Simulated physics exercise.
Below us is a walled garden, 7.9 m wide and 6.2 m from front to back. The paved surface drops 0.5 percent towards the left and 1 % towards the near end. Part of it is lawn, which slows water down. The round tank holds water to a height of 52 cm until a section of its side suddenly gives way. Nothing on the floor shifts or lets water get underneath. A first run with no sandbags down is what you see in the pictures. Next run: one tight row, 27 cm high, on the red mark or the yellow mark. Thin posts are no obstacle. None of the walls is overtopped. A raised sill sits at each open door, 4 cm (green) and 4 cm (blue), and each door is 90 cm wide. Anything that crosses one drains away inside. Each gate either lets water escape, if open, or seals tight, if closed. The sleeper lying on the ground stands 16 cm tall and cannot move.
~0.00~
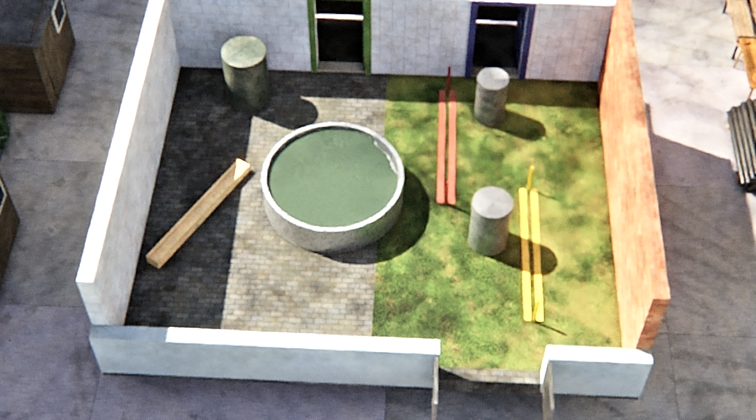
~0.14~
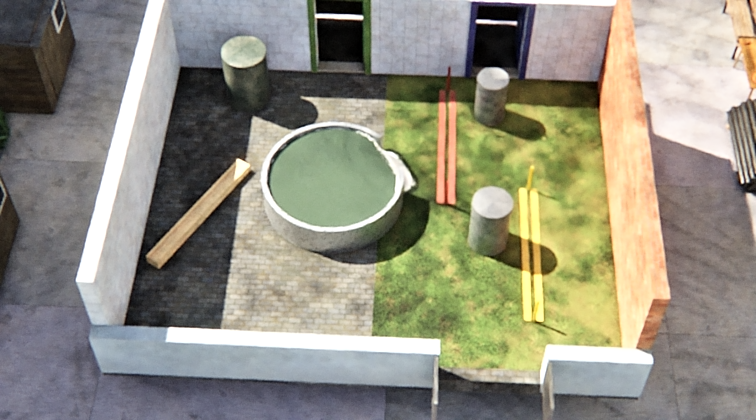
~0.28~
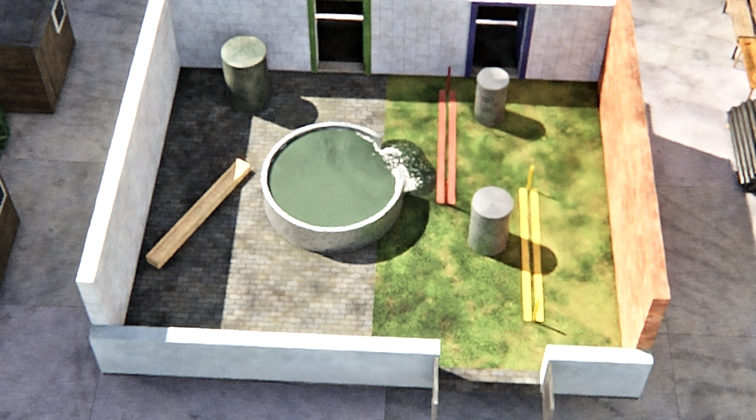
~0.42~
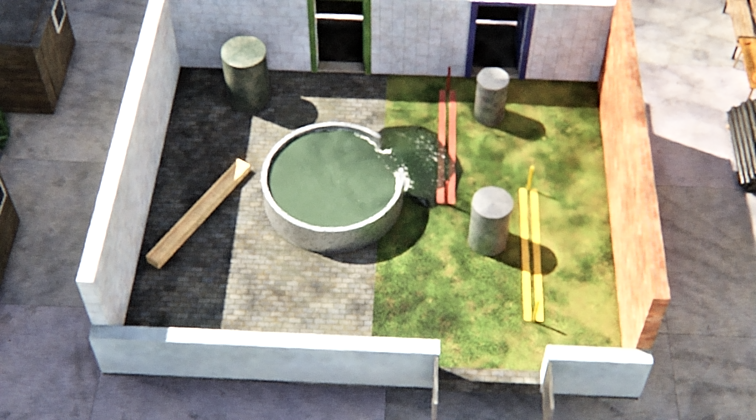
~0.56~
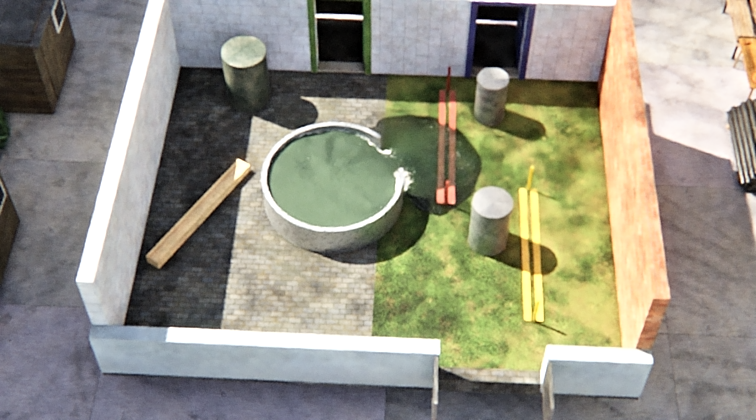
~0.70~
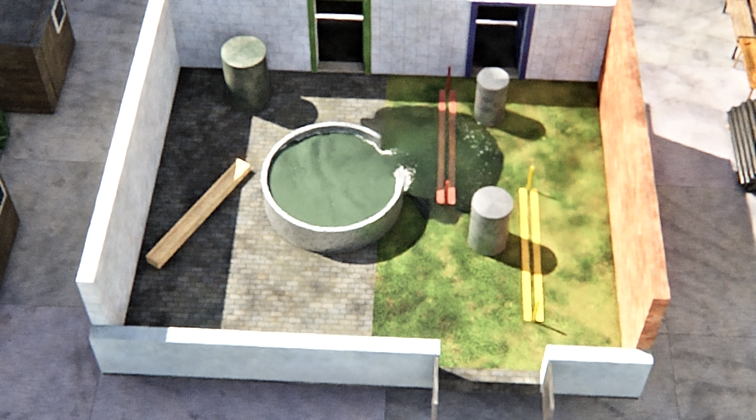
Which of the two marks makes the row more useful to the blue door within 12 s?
The red mark does.
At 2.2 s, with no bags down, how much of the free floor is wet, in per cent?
Wet fraction: Around 25 %.
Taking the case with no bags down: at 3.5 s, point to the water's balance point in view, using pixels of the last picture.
Around (400, 173).
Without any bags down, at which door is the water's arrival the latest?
After all the others, the green door.
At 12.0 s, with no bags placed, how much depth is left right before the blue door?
Close to 4.0 cm of depth.
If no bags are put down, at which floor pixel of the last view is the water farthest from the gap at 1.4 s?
The farthest wet point sits close to (534, 126).
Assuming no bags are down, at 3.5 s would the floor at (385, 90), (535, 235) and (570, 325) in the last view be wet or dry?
First waterlogged, then waterlogged, then untouched.
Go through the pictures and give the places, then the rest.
The first picture shows still water, 52 cm deep, in the round tank at (333, 178).
In the second picture, water pours out at (392, 167) and has run 0.5 m, to a hidden place; typically 7 cm deep outside, 52 cm at the round tank's back.
In the third picture, water pours out at (392, 168) and has run 0.8 m, to (408, 144); typically 7 cm deep outside, 52 cm at the round tank's back.
In the fourth picture, water pours out at (392, 169) and has run 1.2 m, to (432, 135); typically 5 cm deep outside, 52 cm at the round tank's back.
In the fifth picture, the front is at (475, 159), 1.5 m from the gap at (392, 168); 2.5 m2 of floor is under water; 52 cm left at the back of the round tank.
In the sixth picture, water pours out at (392, 168) and has run 2.0 m, to (488, 137); typically 4 cm deep outside, 52 cm at the round tank's back.
After 1.4 s water covers 15 % of the floor and is deepest (28 cm) near (394, 167) in the run without bags; in at the blue door, 0 L with no bags, 0 L with the row on red, 0 L on yellow.
After 2.2 s water covers 25 % of the floor and is deepest (23 cm) near (394, 167) in the run without bags; in at the blue door, 1 L with no bags, 0 L with the row on red, 2 L on yellow.
After 3.5 s water covers 35 % of the floor and is deepest (19 cm) near (394, 167) in the run without bags; in at the blue door, 17 L with no bags, 0 L with the row on red, 19 L on yellow.
After 7.0 s water covers 60 % of the floor and is deepest (12 cm) near (394, 167) in the run without bags; in at the blue door, 37 L with no bags, 3 L with the row on red, 41 L on yellow.
After 12.0 s water covers 80 % of the floor and is deepest (8 cm) near (581, 372) in the run without bags; in at the blue door, 51 L with no bags, 4 L with the row on red, 57 L on yellow.
